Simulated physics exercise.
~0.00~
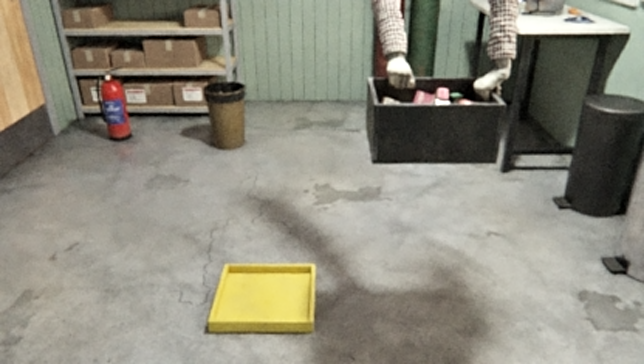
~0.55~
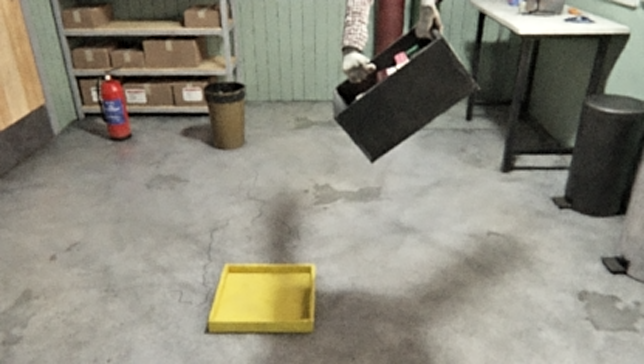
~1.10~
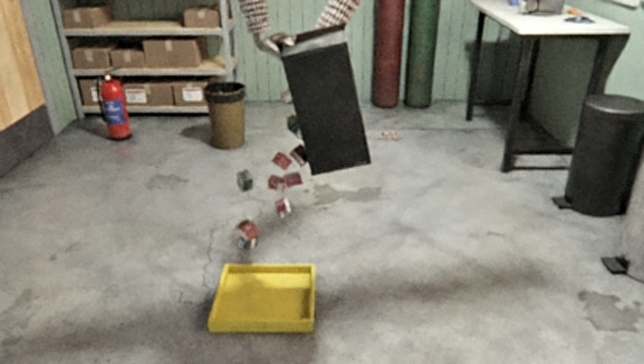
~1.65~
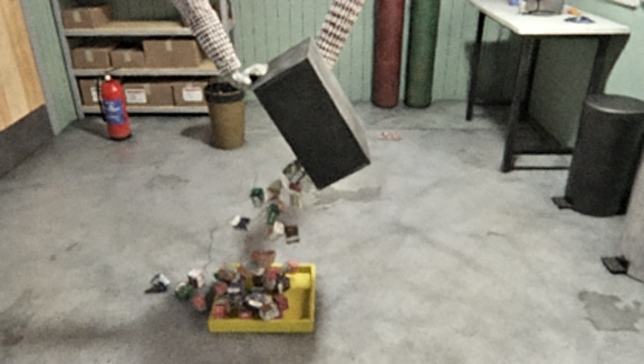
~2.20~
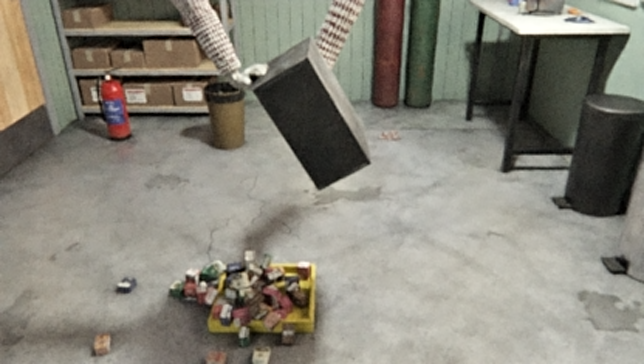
A person in checkered sleeves lifted a black crate, swung it left above a yellow tray on the concrete floor and tipped it over, pouring out small cartons that heaped up in the tray, with several ending up scattered on the floor around it.
